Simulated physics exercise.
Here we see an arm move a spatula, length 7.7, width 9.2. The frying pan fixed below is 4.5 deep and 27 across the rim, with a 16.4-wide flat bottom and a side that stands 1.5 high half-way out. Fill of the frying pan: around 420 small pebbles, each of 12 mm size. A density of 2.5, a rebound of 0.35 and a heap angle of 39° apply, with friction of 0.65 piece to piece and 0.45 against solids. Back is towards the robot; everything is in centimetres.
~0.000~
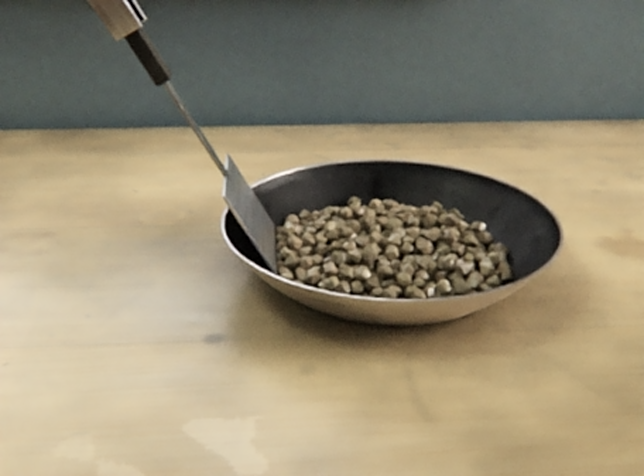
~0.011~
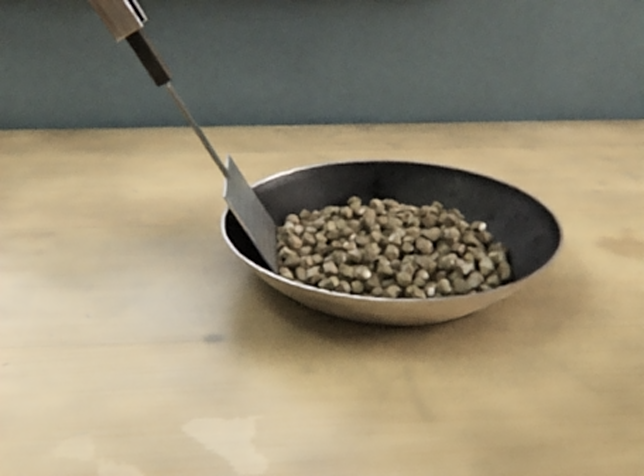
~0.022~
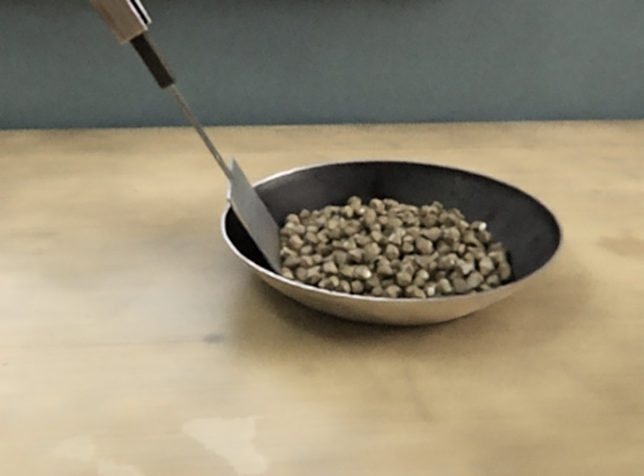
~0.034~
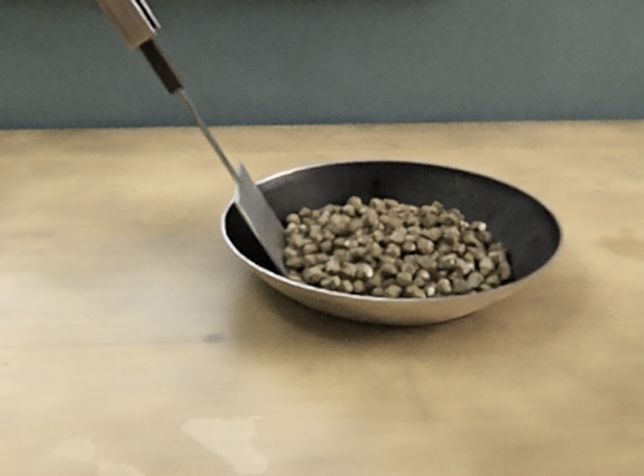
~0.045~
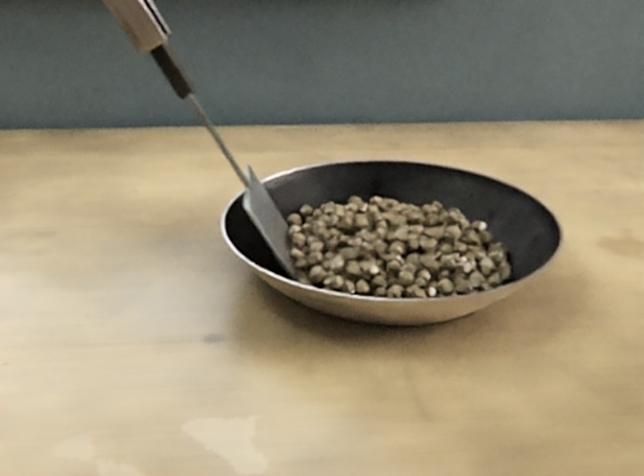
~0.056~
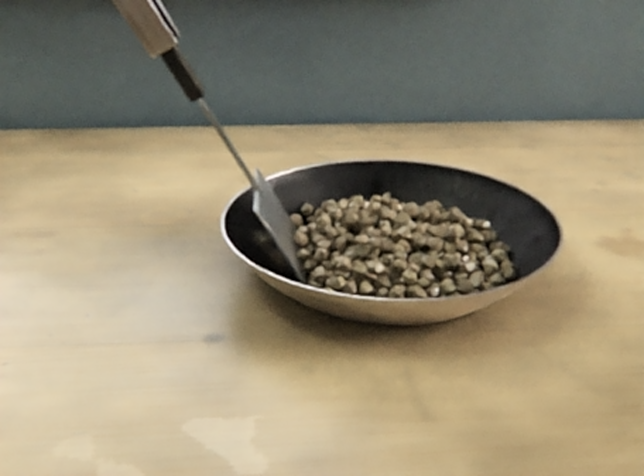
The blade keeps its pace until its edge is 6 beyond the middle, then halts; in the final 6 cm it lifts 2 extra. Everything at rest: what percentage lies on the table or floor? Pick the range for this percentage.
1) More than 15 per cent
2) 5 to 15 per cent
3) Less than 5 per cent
Option 2: 5 to 15 per cent.
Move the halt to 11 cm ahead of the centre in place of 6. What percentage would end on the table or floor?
50 %, roughly.
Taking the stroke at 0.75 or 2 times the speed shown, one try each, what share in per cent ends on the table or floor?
Roughly 5 % and roughly 30 %.
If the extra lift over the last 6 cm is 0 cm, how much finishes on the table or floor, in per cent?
Close to 15 in a hundred.
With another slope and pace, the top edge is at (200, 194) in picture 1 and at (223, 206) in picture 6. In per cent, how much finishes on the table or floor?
Roughly 0 percent ends up there.
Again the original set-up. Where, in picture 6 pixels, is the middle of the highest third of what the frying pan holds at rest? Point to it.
Around (499, 222).
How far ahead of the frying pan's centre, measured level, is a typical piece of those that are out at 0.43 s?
Distance ahead of centre: Approx. 16 cm.
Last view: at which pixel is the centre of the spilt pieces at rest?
At about (580, 253) in the last picture.
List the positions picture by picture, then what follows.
In the first frame, spatula top edge at (225, 174), sloping 61°; upper third of the load around (384, 241), from x 280 to 505, top at y 200; 421 in the frying pan.
In the second frame, spatula top edge at (226, 174), sloping 61°; upper third of the load around (384, 241), from x 280 to 505, top at y 200.
In the third frame, spatula top edge at (230, 176), sloping 61°; upper third of the load around (384, 241), from x 280 to 505, top at y 200.
In the fourth frame, spatula top edge at (237, 180), sloping 61°; upper third of the load around (380, 240), from x 285 to 505, top at y 200.
In the fifth frame, spatula top edge at (247, 185), sloping 61°; upper third of the load around (382, 237), from x 285 to 505, top at y 200.
In the sixth frame, spatula top edge at (256, 188), sloping 61°; upper third of the load around (384, 236), from x 260 to 510, top at y 200; 421 in the frying pan.
After 0.13 s, sloping 61°, highest piece 15 above the table; 418 in the frying pan, 3 on the blade or in flight.
After 0.20 s, sloping 61°, highest piece 23 above the table; 416 in the frying pan, 5 on the blade or in flight.
After 0.43 s, sloping 61°, highest piece 13 above the table; 381 in the frying pan, 37 on the table or floor, 3 on the blade or in flight.
After 1.48 s, sloping 61°, highest piece 6 above the table; 381 in the frying pan, 40 on the table or floor.
At rest, 381 in the frying pan, 40 on the table or floor. That is 10 % on the table or floor.
